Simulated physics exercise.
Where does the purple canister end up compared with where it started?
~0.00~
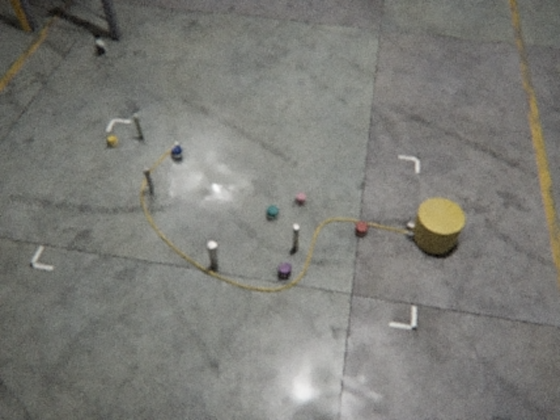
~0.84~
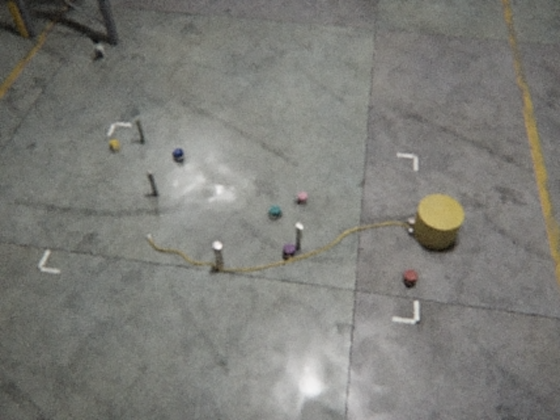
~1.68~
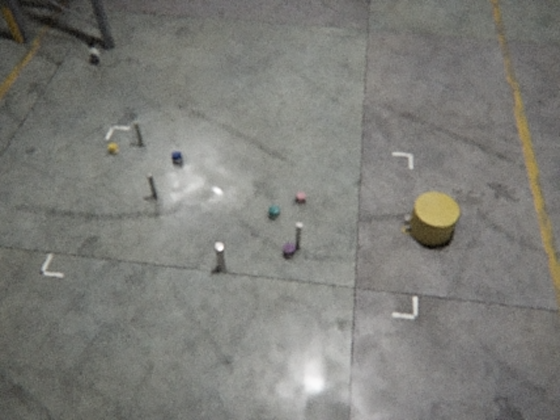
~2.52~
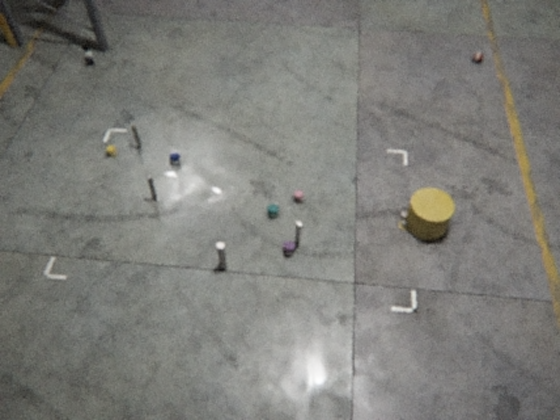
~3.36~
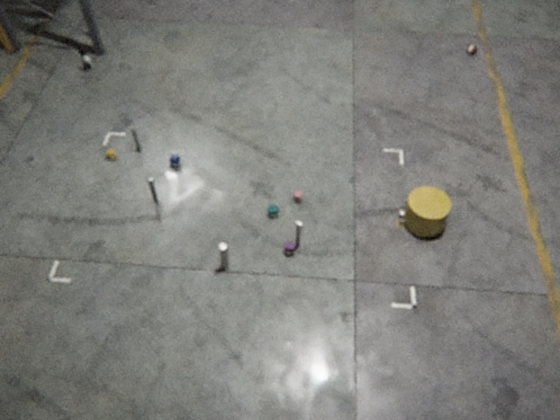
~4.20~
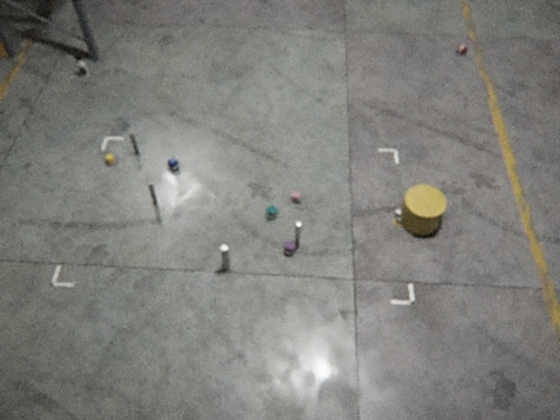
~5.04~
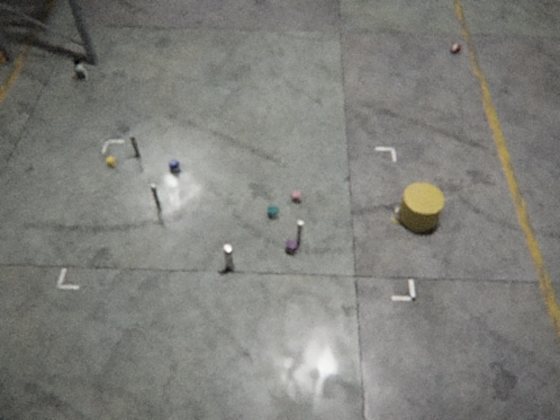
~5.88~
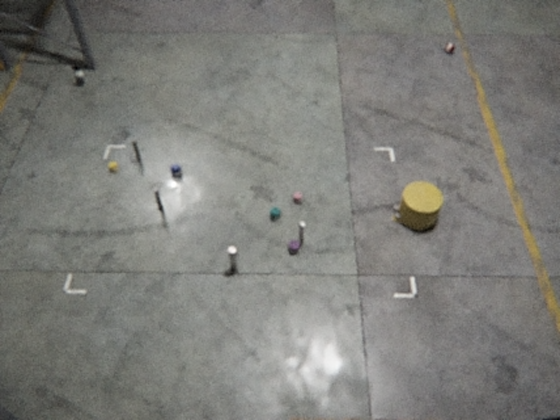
It ends up a short way above its starting spot, close to the base of the nearby post, and it stays there once the cord is gone.
